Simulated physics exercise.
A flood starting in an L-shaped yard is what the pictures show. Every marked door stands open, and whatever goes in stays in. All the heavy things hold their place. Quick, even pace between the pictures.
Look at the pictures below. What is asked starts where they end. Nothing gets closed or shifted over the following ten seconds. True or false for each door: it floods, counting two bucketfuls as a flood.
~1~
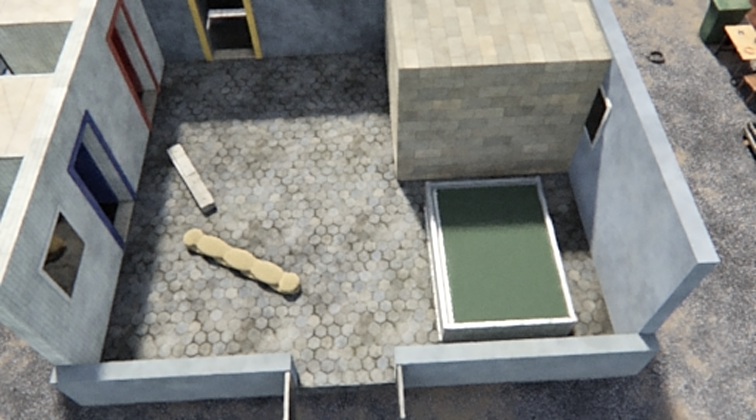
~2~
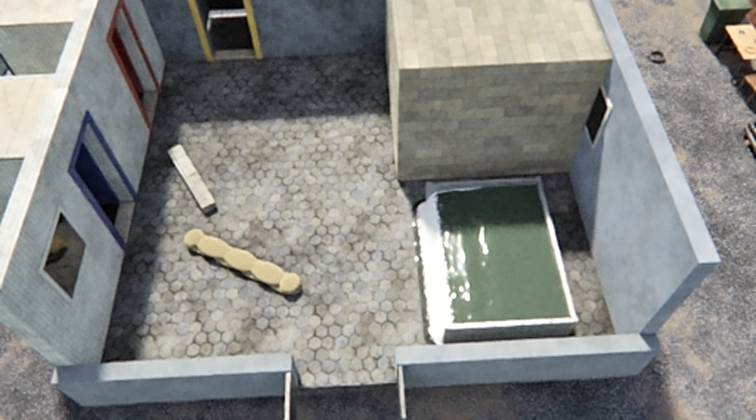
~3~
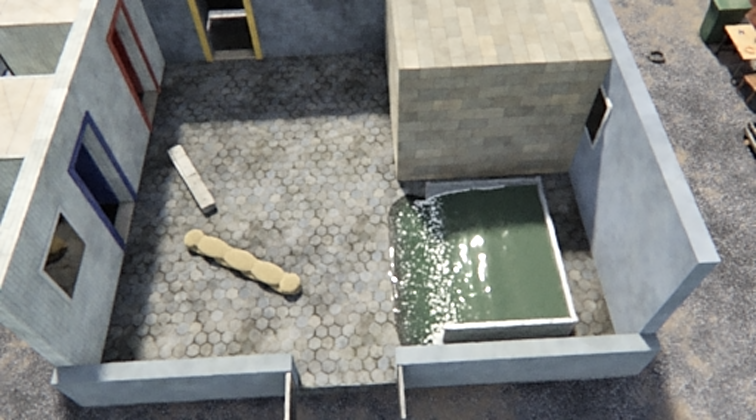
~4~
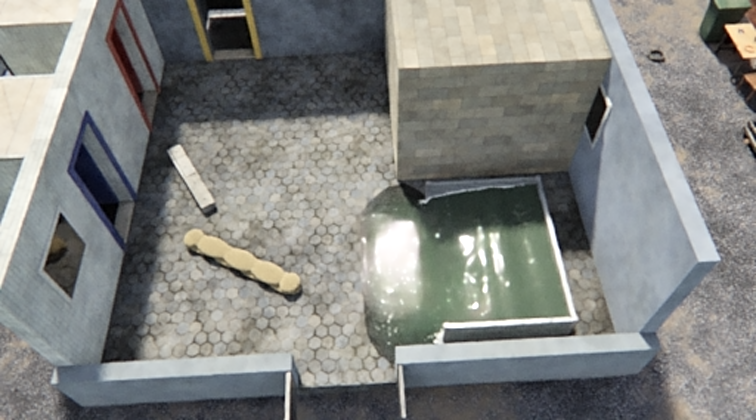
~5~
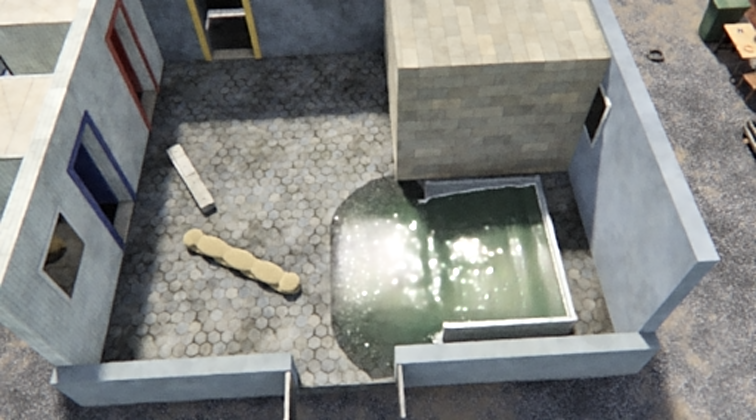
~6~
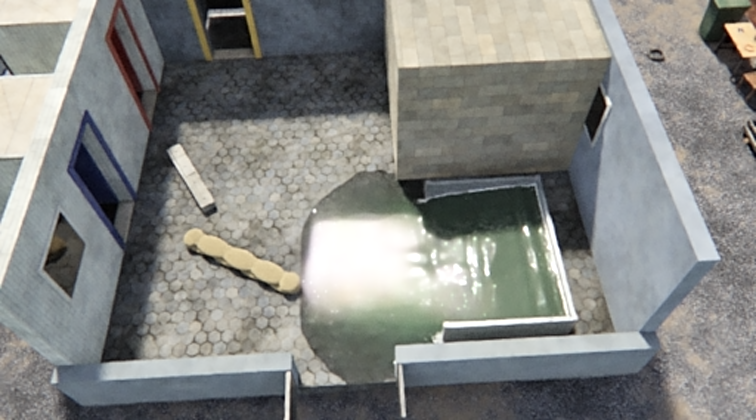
Blue door - true; yellow door - true; red door - false.
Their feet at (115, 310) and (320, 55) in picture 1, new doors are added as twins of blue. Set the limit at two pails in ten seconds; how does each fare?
Well, the first one overshoots and the other one doesn't reach it.
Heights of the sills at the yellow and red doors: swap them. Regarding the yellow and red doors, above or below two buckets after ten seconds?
Yellow door: Admits less; red door: Admits more.
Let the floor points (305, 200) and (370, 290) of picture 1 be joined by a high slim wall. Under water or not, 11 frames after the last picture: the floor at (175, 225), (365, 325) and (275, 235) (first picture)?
The first spot is untouched, the second swamped, the third untouched.
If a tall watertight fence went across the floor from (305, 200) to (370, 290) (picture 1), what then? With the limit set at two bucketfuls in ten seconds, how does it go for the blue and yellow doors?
Blue: Stays within the limit. Yellow: Tops the limit.
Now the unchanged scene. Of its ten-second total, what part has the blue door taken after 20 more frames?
The figure is near 45 per cent.
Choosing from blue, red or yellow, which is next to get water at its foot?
Answer: The door marked blue.
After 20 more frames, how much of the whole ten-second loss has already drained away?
Around 35 per cent.
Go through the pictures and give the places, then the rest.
Still water in the open tank at (495, 250), in the first picture.
Water pours out at (437, 263) and has run to (437, 344), in the second picture.
Water pours out at (437, 264) and has run to a hidden place, in the third picture.
The front is at a hidden place, out from the gap at (437, 263), in the fourth picture.
The front is at a hidden place, out from the gap at (437, 263), in the fifth picture.
The front is at (311, 335), out from the gap at (437, 263), in the sixth picture.
A moment on, water covers 35 % of the floor; the blue door not reached, the yellow door not reached, the red door not reached.
Next, water covers 50 % of the floor; the blue door wet at the sill, nothing in, the yellow door not reached, the red door not reached.
Then, water covers 65 % of the floor; the blue door over two buckets in, the yellow door not reached, the red door wet at the sill, nothing in.
Later, water covers 75 % of the floor; the blue door over two buckets in, the yellow door over two buckets in, the red door under two buckets in.
In the end, water covers 85 % of the floor; the blue door over two buckets in, the yellow door far over two buckets in, the red door under two buckets in.
